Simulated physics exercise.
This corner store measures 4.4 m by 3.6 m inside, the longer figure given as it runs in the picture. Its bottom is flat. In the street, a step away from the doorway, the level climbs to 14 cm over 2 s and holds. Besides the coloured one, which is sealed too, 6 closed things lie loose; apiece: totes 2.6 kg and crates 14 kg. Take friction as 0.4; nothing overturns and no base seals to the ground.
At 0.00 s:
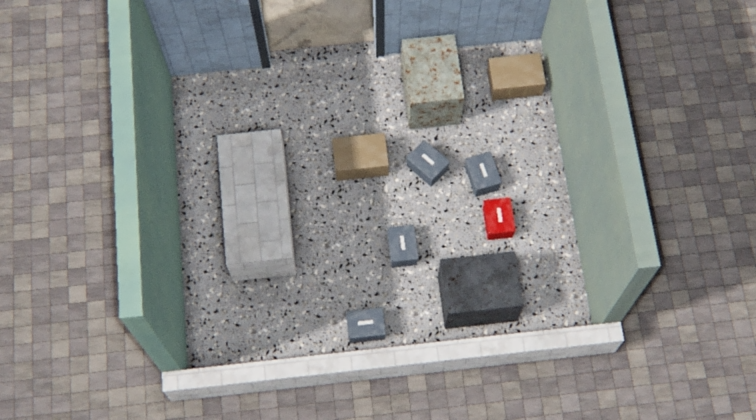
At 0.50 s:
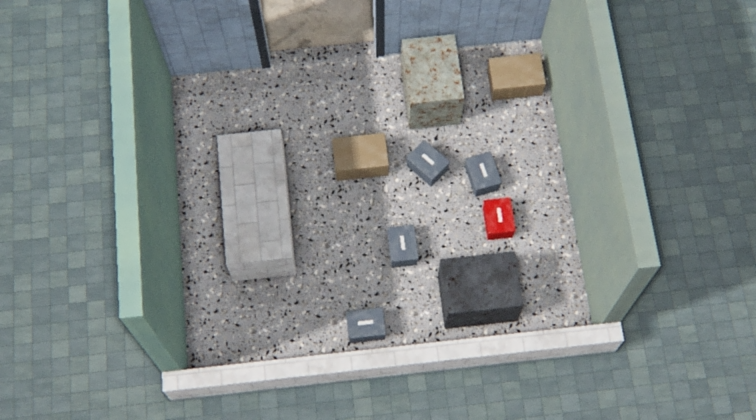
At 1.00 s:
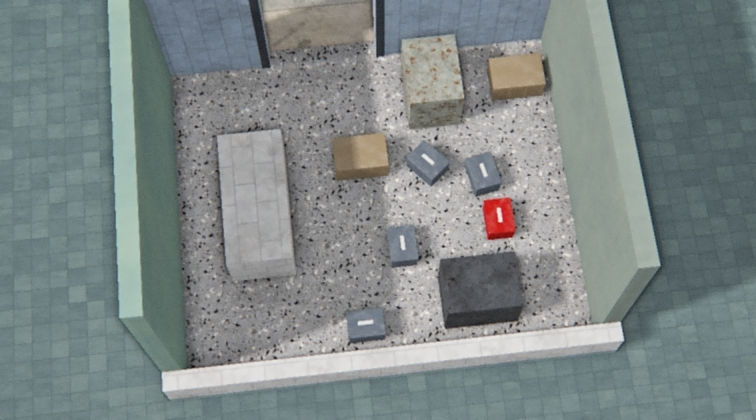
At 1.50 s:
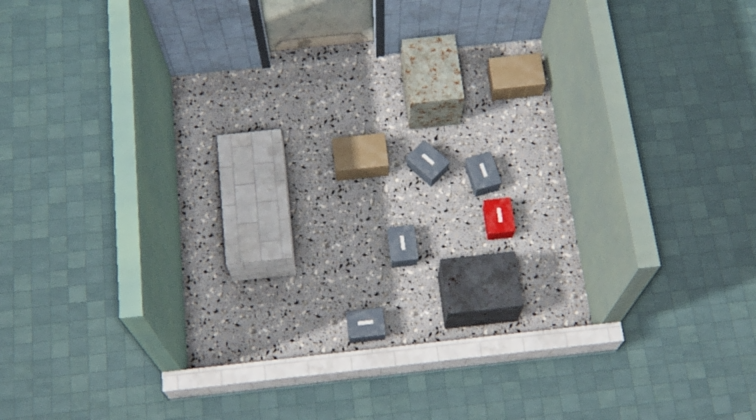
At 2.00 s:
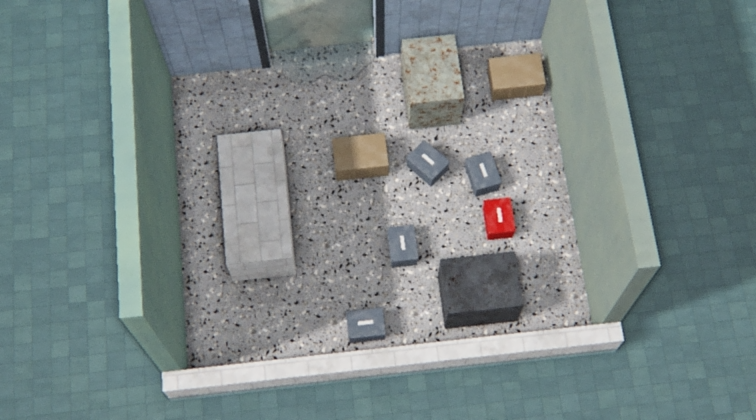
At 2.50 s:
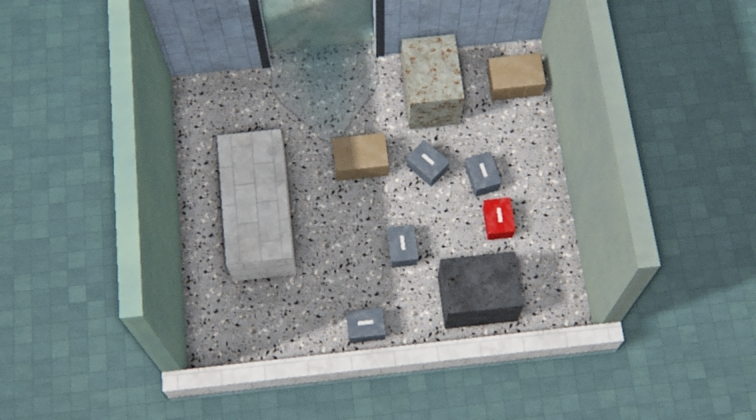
Corner store seen from above as murky water covers the paving outside, then seeps in through the doorway, the boxes staying still.
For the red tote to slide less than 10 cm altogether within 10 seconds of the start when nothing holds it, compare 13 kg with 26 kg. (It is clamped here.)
I expect that the lower weight is enough.
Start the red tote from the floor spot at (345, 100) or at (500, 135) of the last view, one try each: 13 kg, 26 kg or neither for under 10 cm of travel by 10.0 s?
In that order: It takes the larger; the smaller is enough.
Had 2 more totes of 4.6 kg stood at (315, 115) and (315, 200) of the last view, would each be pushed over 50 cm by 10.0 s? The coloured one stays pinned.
In that order: Past it, over.
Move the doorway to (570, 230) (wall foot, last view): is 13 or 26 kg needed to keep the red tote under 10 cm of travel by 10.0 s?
In that case only the larger load is enough.
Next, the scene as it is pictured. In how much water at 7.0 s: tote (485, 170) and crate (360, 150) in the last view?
Roughly 2 and 4 cm.
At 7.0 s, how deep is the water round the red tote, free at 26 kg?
About 3 cm.
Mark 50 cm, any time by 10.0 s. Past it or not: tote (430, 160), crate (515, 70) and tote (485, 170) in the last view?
In that order: Over, under, past it.
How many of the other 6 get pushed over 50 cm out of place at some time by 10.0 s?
I count 5.
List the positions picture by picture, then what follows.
The first picture shows the red tote at (500, 215) rests on the ground; water covers 0.0 m2; 0 of 7 have shifted.
The second picture shows the red tote at (500, 215), on the bottom; water covers 0.0 m2; 0 of 7 have shifted.
The third picture shows the red tote at (500, 215), on the bottom; 0.0 m2 under water; 0 of 7 have shifted.
The fourth picture shows the red tote at (500, 215) rests on the ground; water covers 0.0 m2; 0 of 7 have shifted.
The fifth picture shows the red tote at (500, 215) rests on the ground; water covers 0.2 m2; 0 of 7 have shifted.
The sixth picture shows the red tote at (500, 215) rests on the ground; 0.9 m2 under water; 0 of 7 have shifted.
After 3.5 s the red tote would be 0 cm from its start with 13 kg and 0 cm from its start with 26 kg; 0 cm of water round it then.
After 4.5 s the red tote would be 0 cm from its start with 13 kg and 0 cm from its start with 26 kg; 0 cm of water round it then.
After 7.0 s the red tote would be 0 cm from its start with 13 kg and 0 cm from its start with 26 kg; 3 cm of water round it then.
After 10.0 s the red tote would be 0 cm from its start with 13 kg and 0 cm from its start with 26 kg; 5 cm of water round it then.
